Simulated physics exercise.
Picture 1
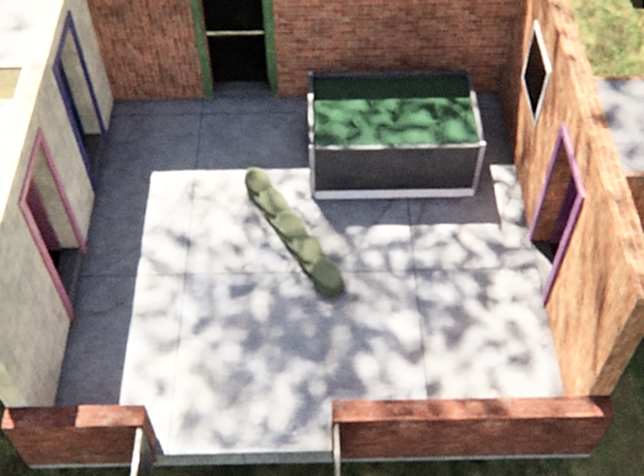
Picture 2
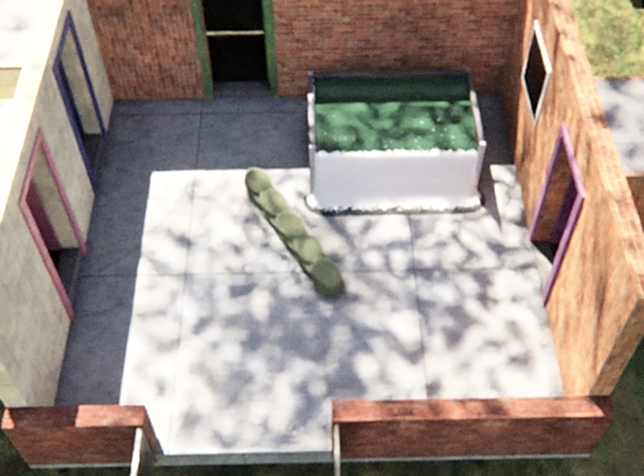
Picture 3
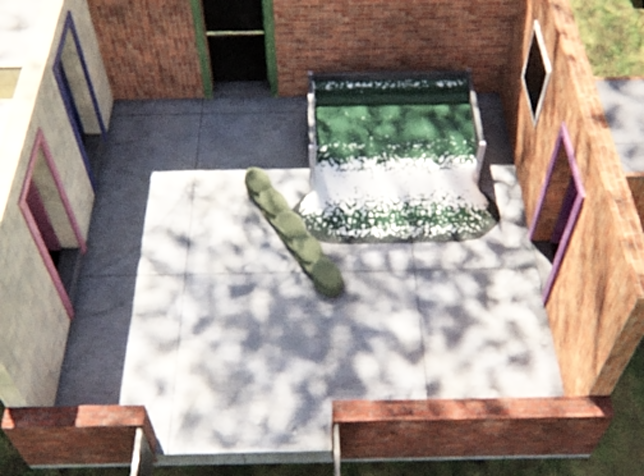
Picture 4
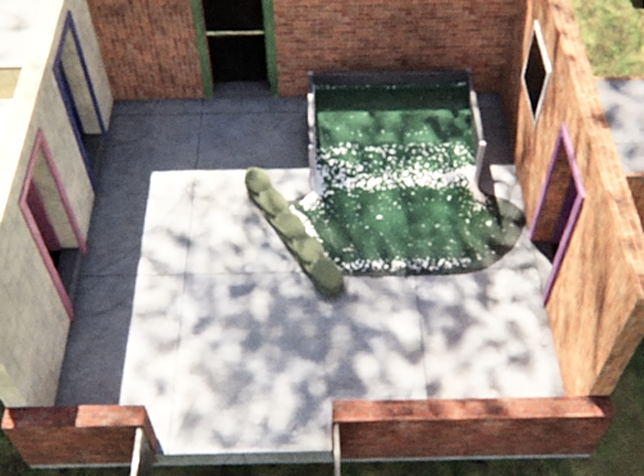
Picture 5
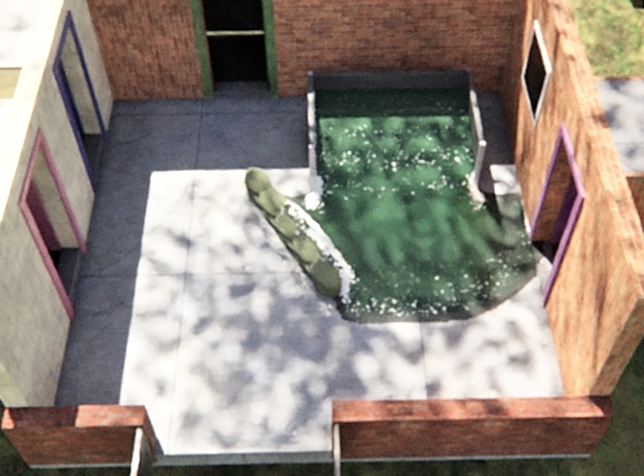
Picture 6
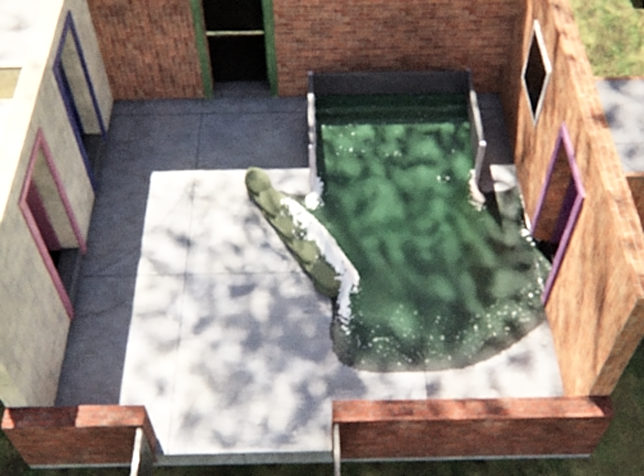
To begin with, green water sits still in a tank against the back brick wall of a walled yard. Then it pours out of the tank's front in a white, foamy sheet and spreads forward across the paving, running along the diagonal hedge and reaching the right wall near the purple-framed doorway.
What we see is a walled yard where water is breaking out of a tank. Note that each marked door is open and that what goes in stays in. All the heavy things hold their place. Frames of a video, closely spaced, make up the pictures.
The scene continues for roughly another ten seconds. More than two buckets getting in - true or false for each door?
Purple door: True; green door: False; blue door: False; pink door: False.
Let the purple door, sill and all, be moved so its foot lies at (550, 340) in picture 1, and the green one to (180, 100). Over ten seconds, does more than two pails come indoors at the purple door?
As it turns out, the purple one runs over.
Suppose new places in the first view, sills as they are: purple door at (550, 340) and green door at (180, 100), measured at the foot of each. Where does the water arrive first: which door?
Go with the purple-painted one.
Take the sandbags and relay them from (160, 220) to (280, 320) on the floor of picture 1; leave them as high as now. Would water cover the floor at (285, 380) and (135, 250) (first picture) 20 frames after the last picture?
Taking them as asked, I'd say drenched and then spared.
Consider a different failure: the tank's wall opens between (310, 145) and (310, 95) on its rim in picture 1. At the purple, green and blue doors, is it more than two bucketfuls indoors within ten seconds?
Purple exceeds the limit, green exceeds the limit, blue exceeds the limit.
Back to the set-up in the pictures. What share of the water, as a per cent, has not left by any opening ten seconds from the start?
Estimate: 74 %.
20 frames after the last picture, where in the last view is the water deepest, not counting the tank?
Somewhere around pixel (528, 239).
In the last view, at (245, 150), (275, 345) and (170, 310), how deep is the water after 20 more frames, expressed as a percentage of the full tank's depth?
I'd say around 2 per cent, then 10 per cent, then 2 per cent.
A moment on, water covers 40 % of the floor; the purple door over two buckets in, the green door not reached, the blue door not reached, the pink door not reached.
Next, water covers 45 % of the floor; the purple door over two buckets in, the green door not reached, the blue door not reached, the pink door not reached.
Then, water covers 60 % of the floor; the purple door far over two buckets in, the green door wet at the sill, nothing in, the blue door not reached, the pink door not reached.
Later, water covers 90 % of the floor; the purple door far over two buckets in, the green door wet at the sill, nothing in, the blue door wet at the sill, nothing in, the pink door wet at the sill, nothing in.
In the end, water covers 95 % of the floor; the purple door far over two buckets in, the green door under two buckets in, the blue door wet at the sill, nothing in, the pink door wet at the sill, nothing in.
